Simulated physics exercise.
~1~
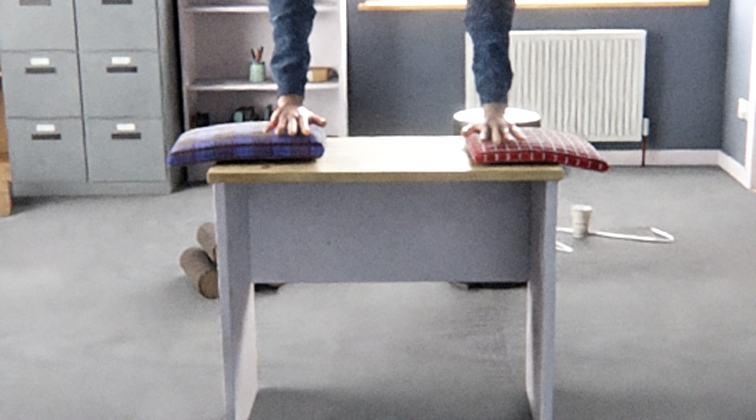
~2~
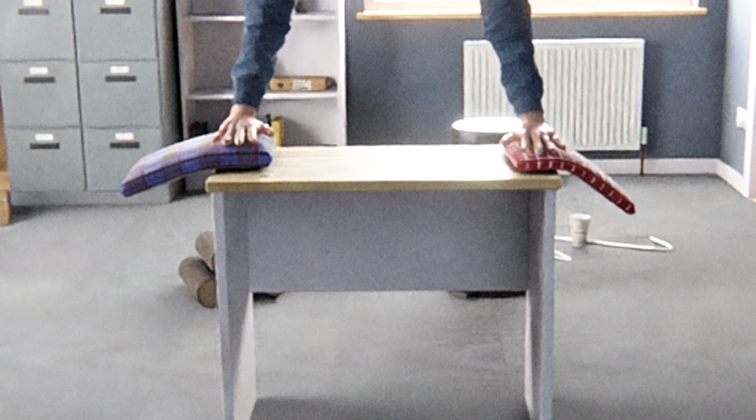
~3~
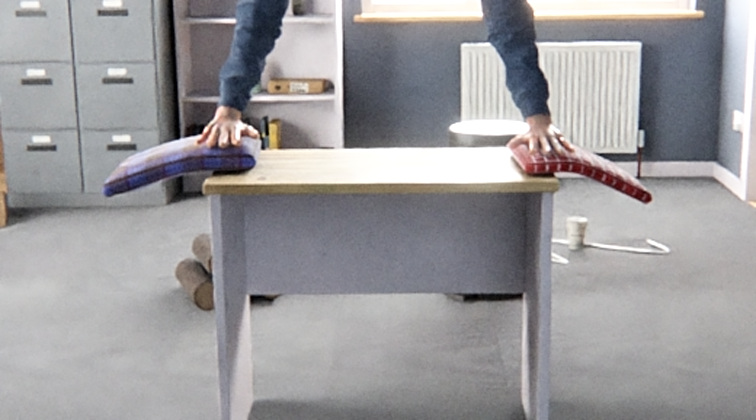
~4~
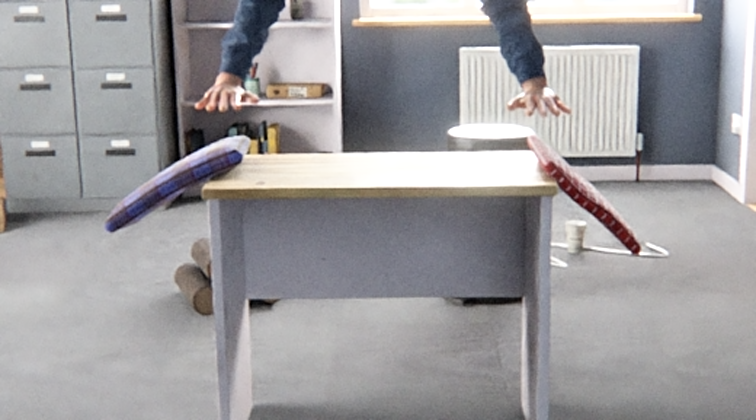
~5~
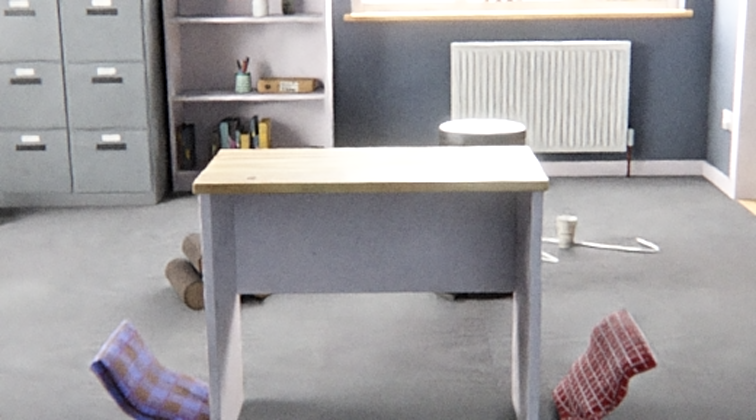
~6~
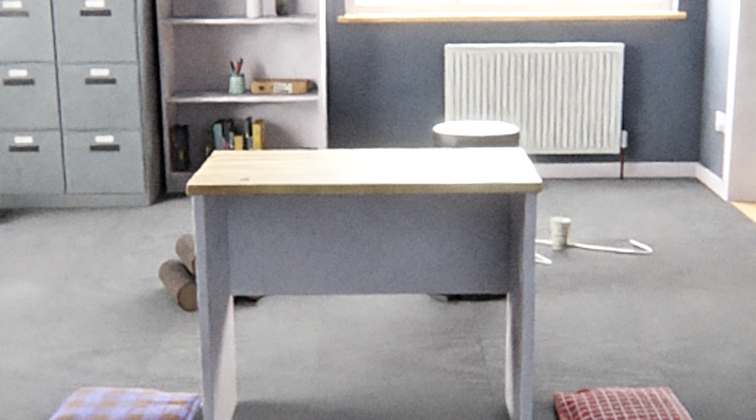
A folded blanket in blue and brown checks and a red checked seat pad lie at the left and right ends of a short, wooden-topped bench, seen from the front by a slightly swaying camera. Grey cabinets, shelves and a white radiator stand behind it in a grey-floored room. Two hands press on the pieces and slide them outward until they droop over the ends. The hands then lift away, and both pieces tip steeply and drop off their own sides. They crumple as they reach the floor, and finally lie flat on either side of the bare bench.
